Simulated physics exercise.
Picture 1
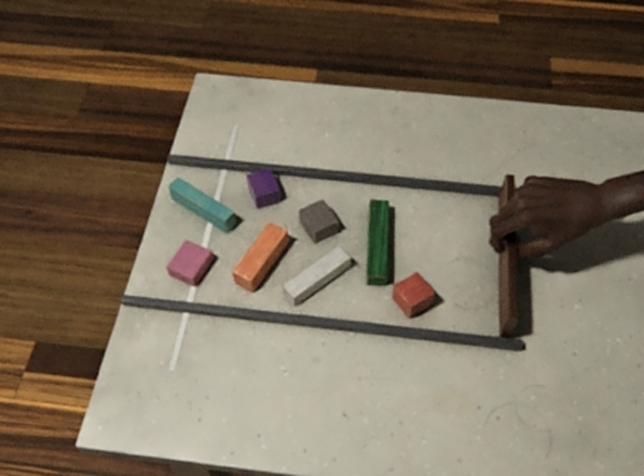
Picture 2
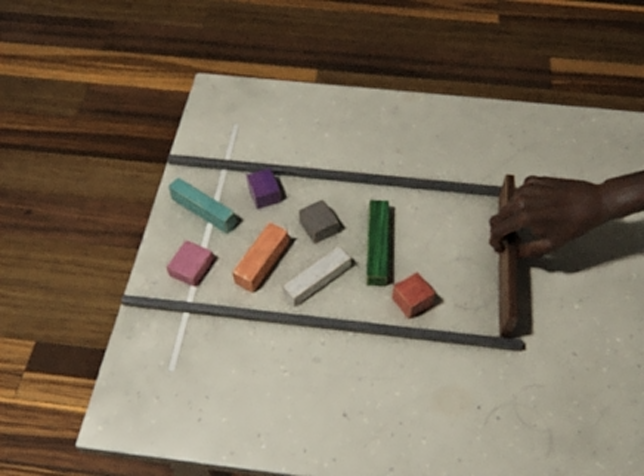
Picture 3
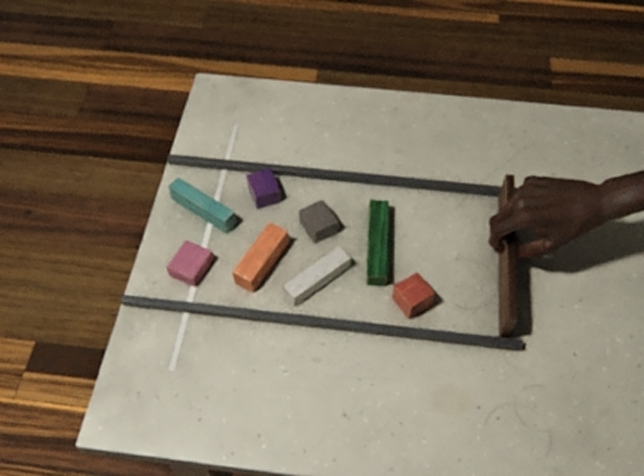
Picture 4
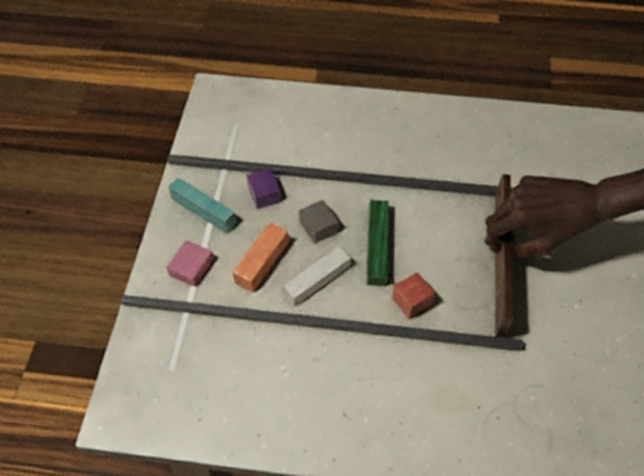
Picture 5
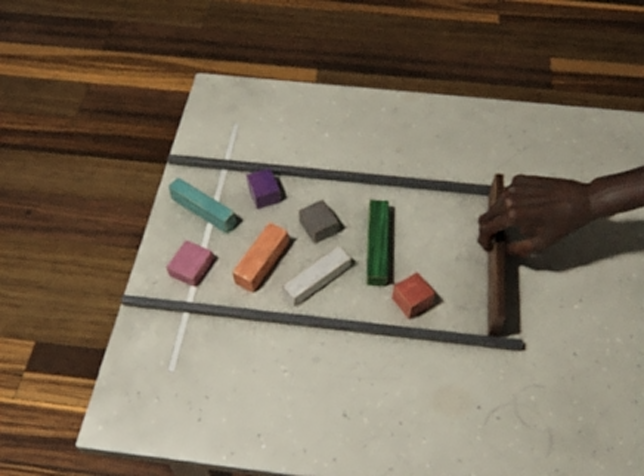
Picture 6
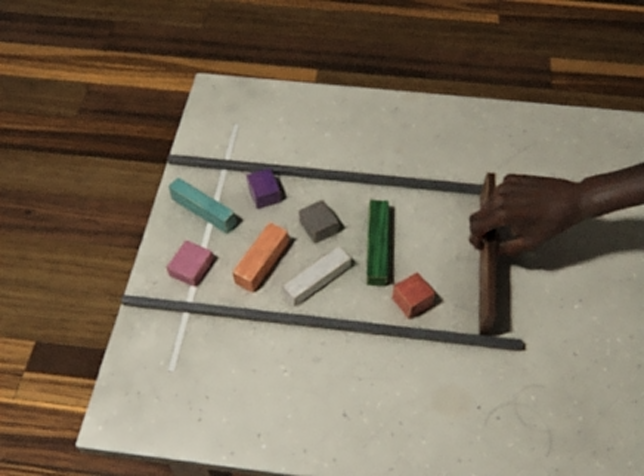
A hand held a wooden board upright at the right end of two dark rails, then slid it slightly left toward eight colourful blocks and bars, which all stayed still.
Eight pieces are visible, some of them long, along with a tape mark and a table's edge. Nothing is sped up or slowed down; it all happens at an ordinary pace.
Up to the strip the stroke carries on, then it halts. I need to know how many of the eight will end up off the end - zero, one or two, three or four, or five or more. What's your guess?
Fallen: A single one or a pair.
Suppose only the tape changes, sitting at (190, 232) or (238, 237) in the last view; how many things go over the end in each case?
The counts: 3 and 0.
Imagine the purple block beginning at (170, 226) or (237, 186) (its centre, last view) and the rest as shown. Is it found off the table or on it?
In order, falls away; hangs on.
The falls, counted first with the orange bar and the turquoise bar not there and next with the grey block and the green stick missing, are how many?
The count is 0 in one try and 1 in the other, in that order.
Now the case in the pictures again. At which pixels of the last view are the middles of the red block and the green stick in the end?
Reading them off: First (181, 269); then (200, 220).
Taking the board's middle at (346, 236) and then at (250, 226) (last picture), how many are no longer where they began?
First 4, then 8.
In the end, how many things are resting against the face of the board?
Counting them up gives 2.
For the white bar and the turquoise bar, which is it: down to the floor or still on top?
The white bar does not fall; the turquoise bar tumbles off.
Soon after, none off yet; turquoise bar at rest near (202, 205); pink block at rest near (191, 263); purple block at rest near (264, 189).
At rest, the number that fall off is one or two; fallen, pink block and turquoise bar.
